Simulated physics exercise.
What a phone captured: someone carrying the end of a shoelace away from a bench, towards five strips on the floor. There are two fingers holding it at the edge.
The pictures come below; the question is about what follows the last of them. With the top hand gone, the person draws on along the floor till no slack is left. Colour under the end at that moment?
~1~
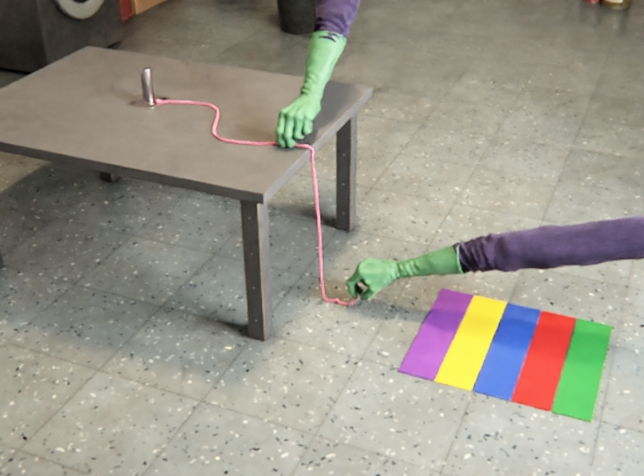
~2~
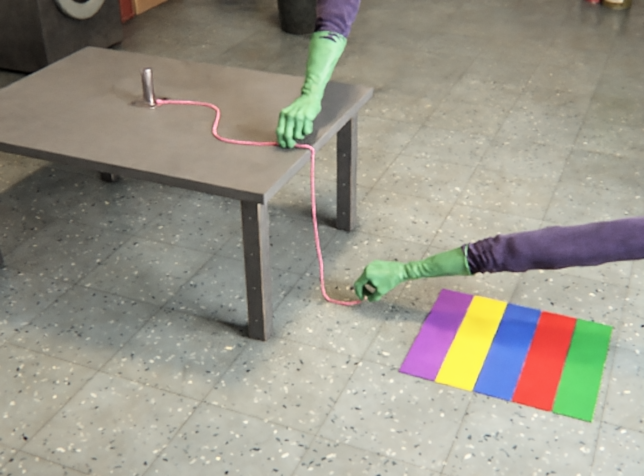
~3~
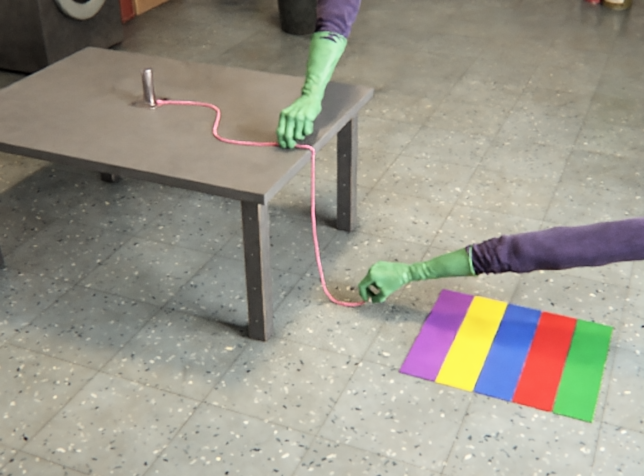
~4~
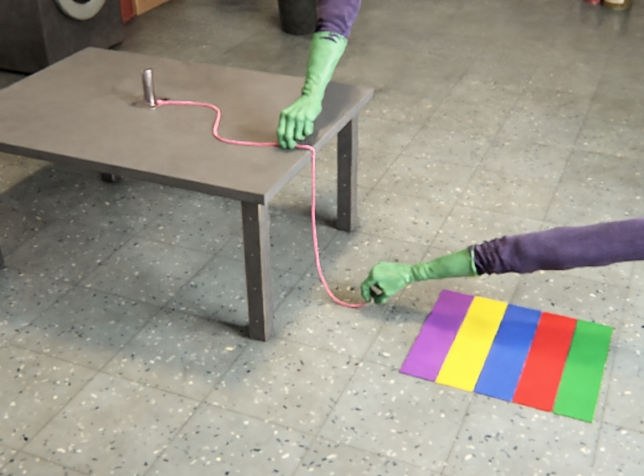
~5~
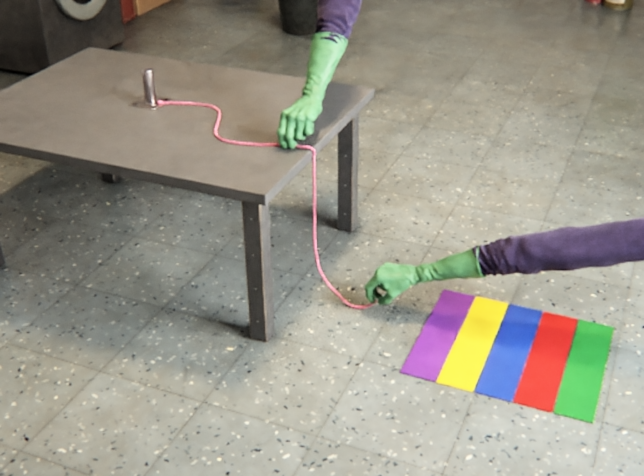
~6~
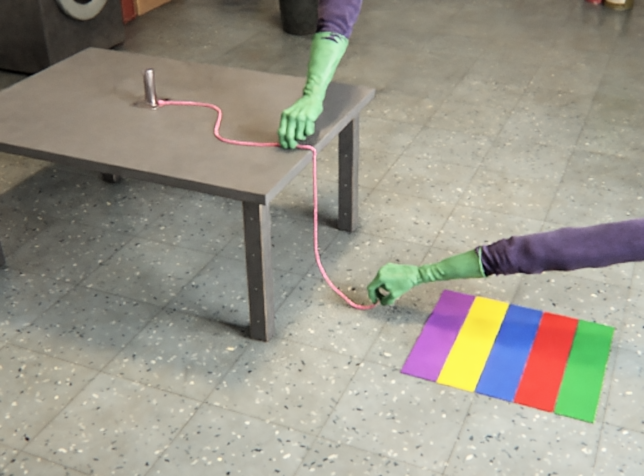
Blue.
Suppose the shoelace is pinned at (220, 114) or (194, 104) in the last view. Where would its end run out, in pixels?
In order of the tries, it's near (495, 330) and near (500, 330).
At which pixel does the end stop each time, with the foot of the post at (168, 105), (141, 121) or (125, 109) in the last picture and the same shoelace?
Taking the tries in turn, you get (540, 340), (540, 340) and (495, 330).
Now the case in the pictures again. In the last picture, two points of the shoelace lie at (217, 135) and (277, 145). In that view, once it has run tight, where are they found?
They end up at (258, 133) and (316, 153).
A little later, end near (449, 318); over purple.
Next, end near (486, 327); over yellow.
When it is tight, end near (509, 332); over blue. Over blue.
